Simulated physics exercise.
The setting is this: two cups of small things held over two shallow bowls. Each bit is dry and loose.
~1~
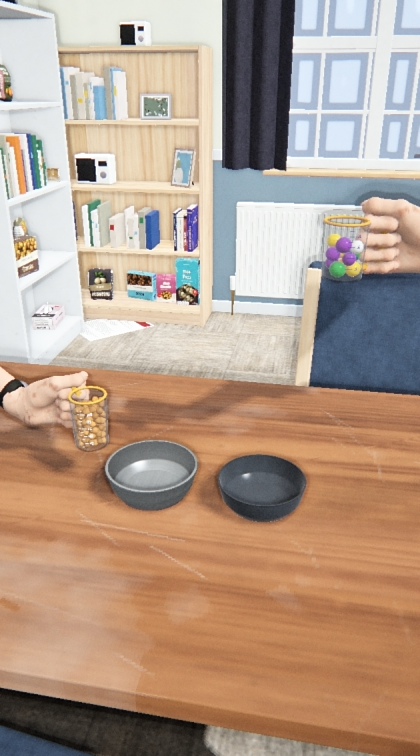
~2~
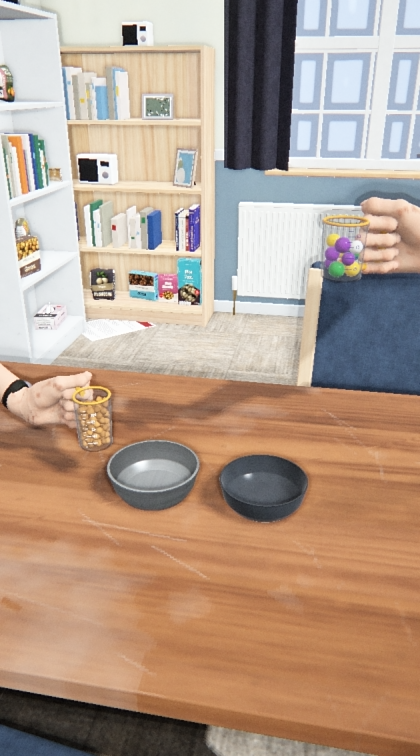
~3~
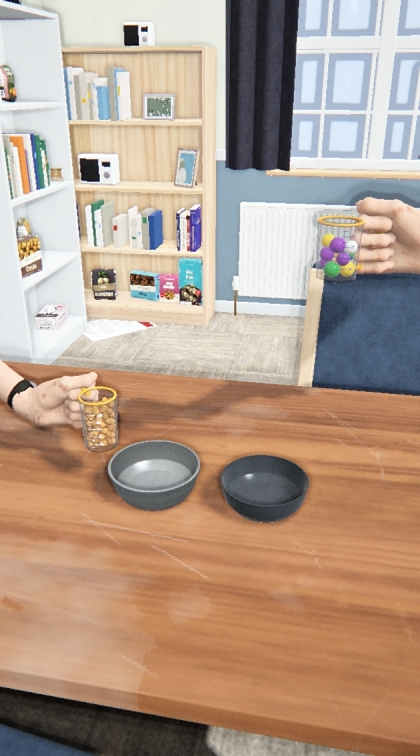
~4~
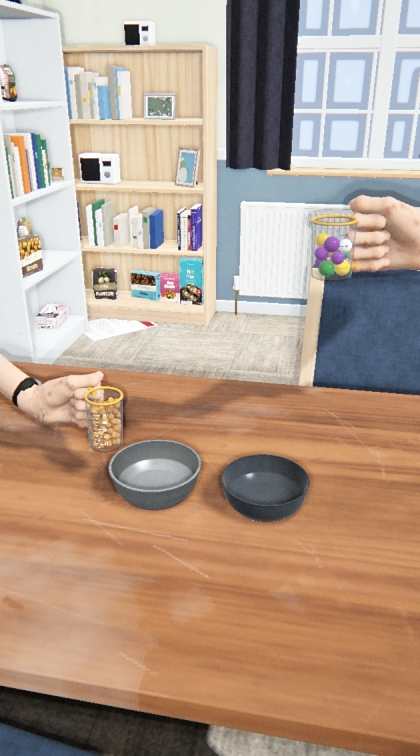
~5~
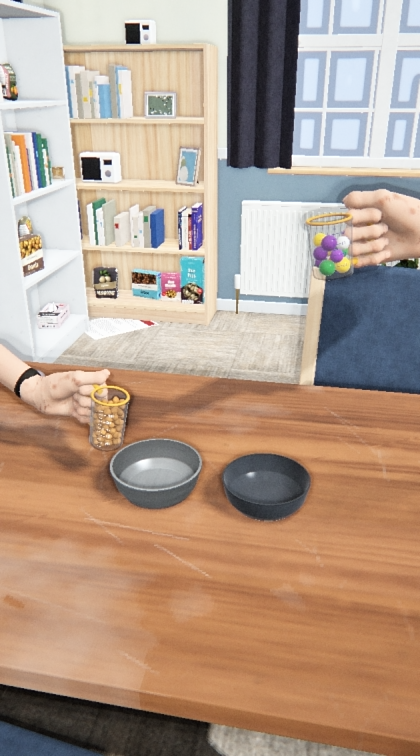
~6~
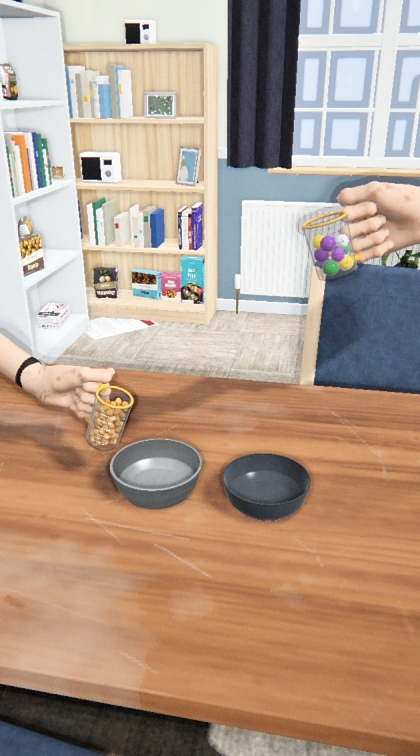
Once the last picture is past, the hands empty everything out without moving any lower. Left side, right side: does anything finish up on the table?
Left dish: No, right dish: Yes.
Then, 0.39 s after the last picture, left, all still in the cup; right, all still in the cup.
Then, 0.80 s after the last picture, left, all still in the cup; right, all still in the cup.
Then, 1.29 s after the last picture, left, about a quarter still in the cup, most in the dish, a small part in the air; right, about half in the dish, about half in the air.
By the end, left, all in the dish, none outside the dish; right, about two thirds in the dish, about a third outside the dish.
